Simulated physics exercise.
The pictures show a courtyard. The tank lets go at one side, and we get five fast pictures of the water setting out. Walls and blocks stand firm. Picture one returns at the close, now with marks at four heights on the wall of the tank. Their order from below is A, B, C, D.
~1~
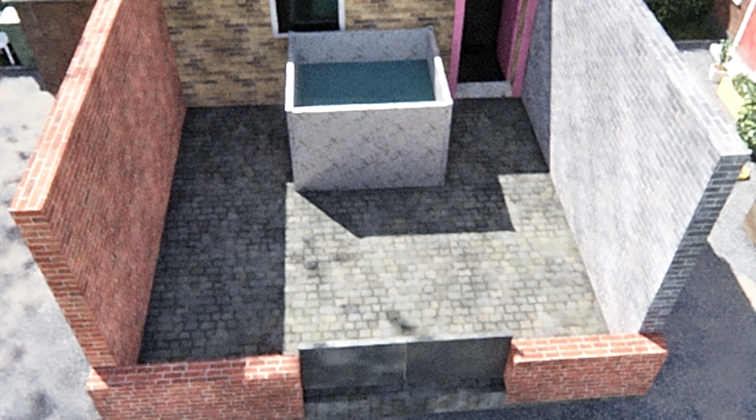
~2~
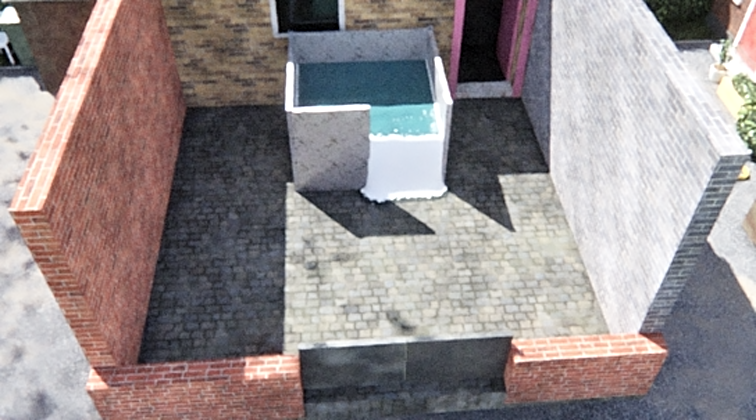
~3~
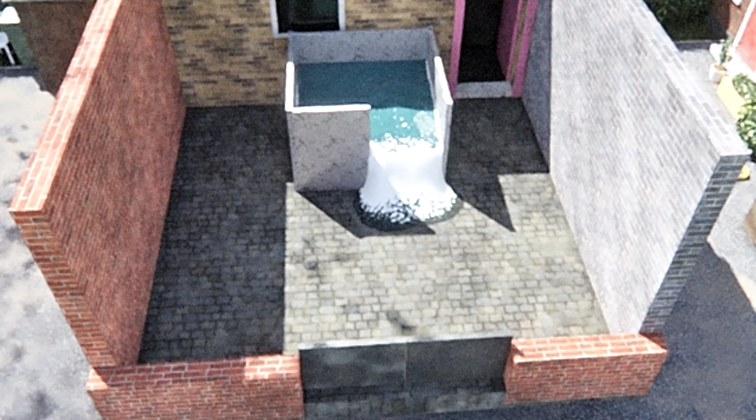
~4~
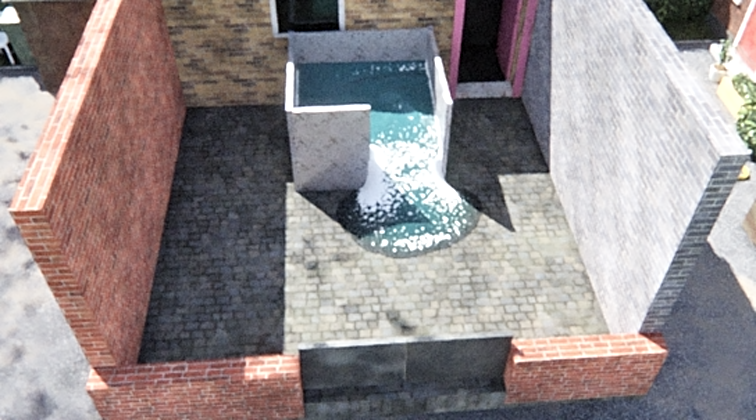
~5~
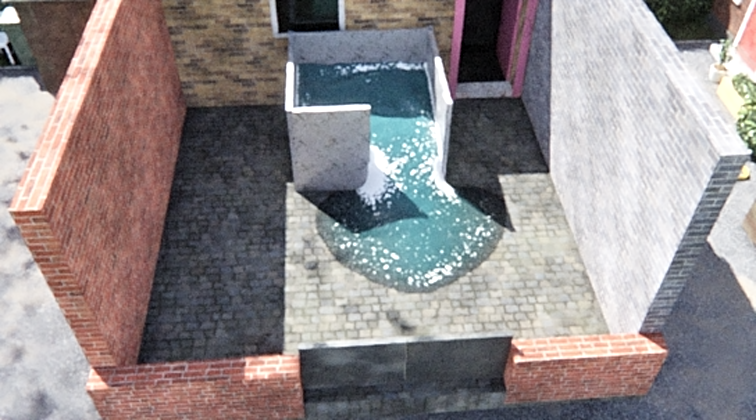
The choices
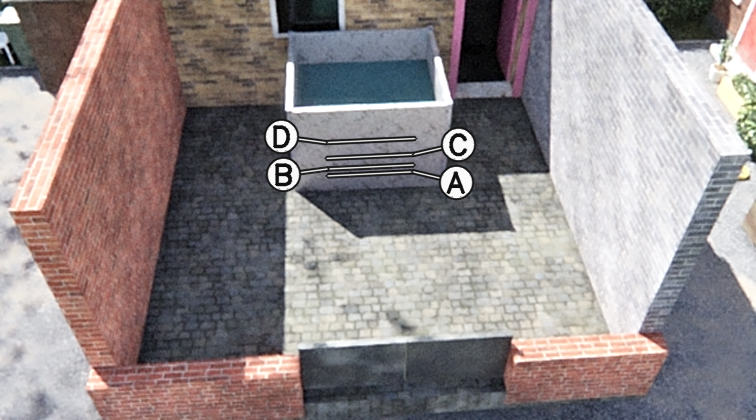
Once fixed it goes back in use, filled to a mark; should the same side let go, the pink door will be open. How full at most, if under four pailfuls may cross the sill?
C is the one.
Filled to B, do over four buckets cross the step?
No, that is safe.
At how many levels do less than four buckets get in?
Three of them.
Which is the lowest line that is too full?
The answer is D.
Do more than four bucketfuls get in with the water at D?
Yes, that goes wrong.
On the marked copy, A at (370, 173); B at (370, 166); C at (370, 156); D at (370, 140); from the bottom up A, B, C, D.
With A, nothing gets over.
With B, nothing gets over.
With C, a splash gets over, under a bucket.
With D, about 8 bucketfuls get in.
